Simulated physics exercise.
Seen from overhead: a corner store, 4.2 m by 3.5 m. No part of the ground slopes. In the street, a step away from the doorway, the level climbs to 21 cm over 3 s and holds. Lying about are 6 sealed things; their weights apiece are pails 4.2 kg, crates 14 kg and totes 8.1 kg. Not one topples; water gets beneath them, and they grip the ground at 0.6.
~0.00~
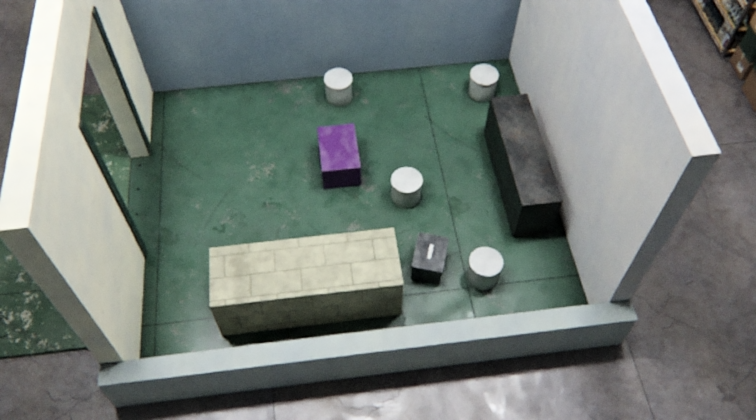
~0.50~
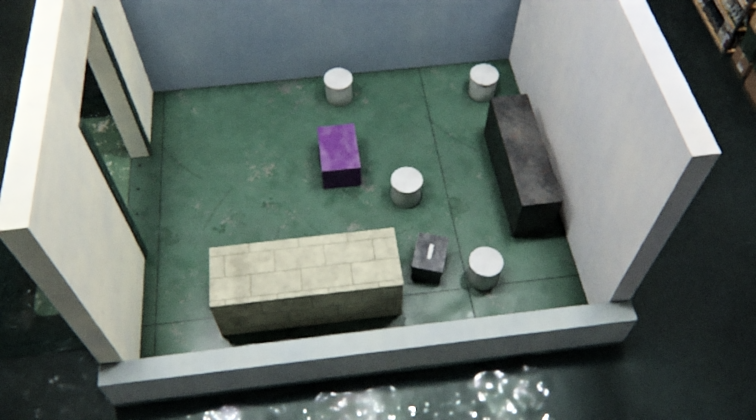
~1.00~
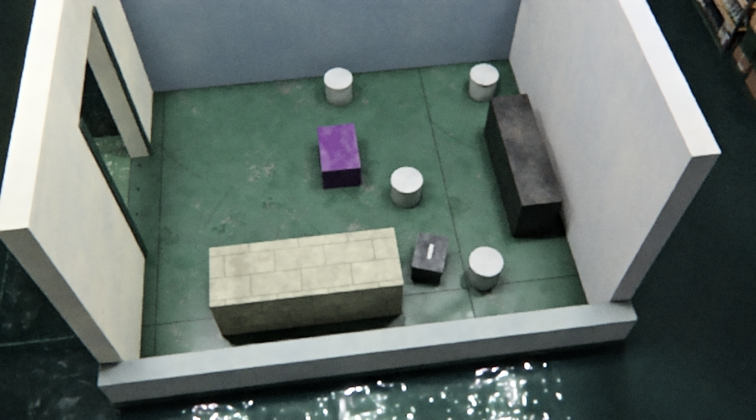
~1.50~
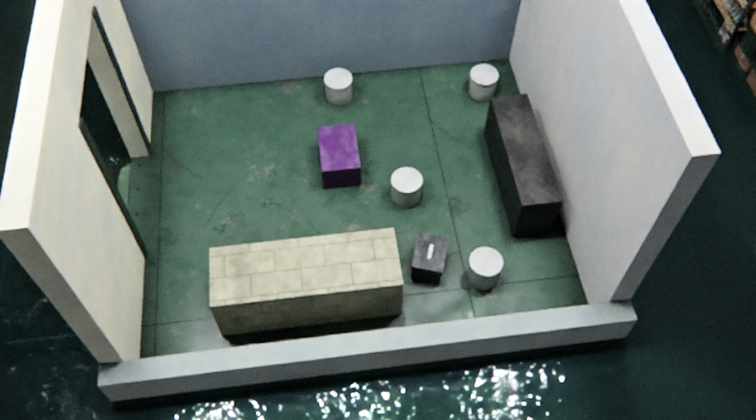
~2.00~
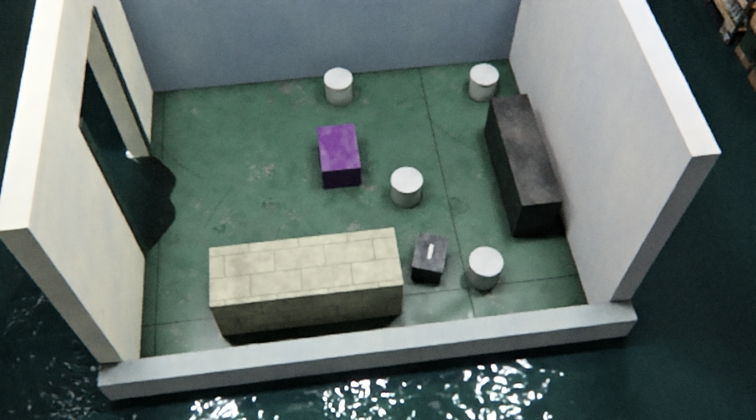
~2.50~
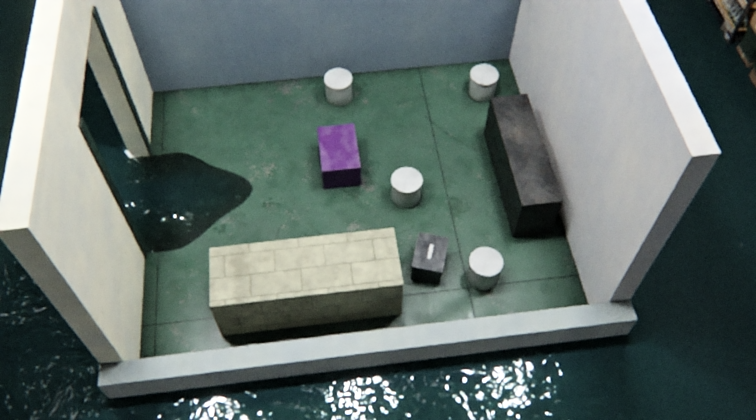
Dark water spreads over the ground outside a walled room seen from overhead, glinting along the low front wall. It then slips through the doorway on the left and widens into a rounded pool across the green floor, while the purple crate, the pale cylinders and the other blocks stay still.
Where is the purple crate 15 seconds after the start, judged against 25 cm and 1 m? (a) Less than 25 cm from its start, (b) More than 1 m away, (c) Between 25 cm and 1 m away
The answer is b.
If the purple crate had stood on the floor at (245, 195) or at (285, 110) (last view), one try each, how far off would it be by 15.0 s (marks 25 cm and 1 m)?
A long trip, then a long trip.
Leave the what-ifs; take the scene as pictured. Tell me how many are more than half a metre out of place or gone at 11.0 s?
4.
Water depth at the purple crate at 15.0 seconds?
Depth: About 19 cm.
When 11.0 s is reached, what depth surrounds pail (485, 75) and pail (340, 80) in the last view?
Depths: Near 11 cm, then near 12 cm.
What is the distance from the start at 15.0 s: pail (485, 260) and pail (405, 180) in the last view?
Respectively 140 and 140 cm.
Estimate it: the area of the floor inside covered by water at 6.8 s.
About 13 m2.
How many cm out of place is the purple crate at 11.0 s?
It is about 200 cm out of place by then.
After 3.5 s the purple crate is near (338, 147), 0.0 m from its start, aground; 0 afloat.
After 6.8 s the purple crate is near (460, 91), 1.5 m from its start, afloat; 4 afloat.
After 11.0 s the purple crate is near (463, 62), 1.8 m from its start, afloat; 6 afloat.
After 15.0 s the purple crate is near (463, 66), 1.7 m from its start, afloat; 6 afloat.
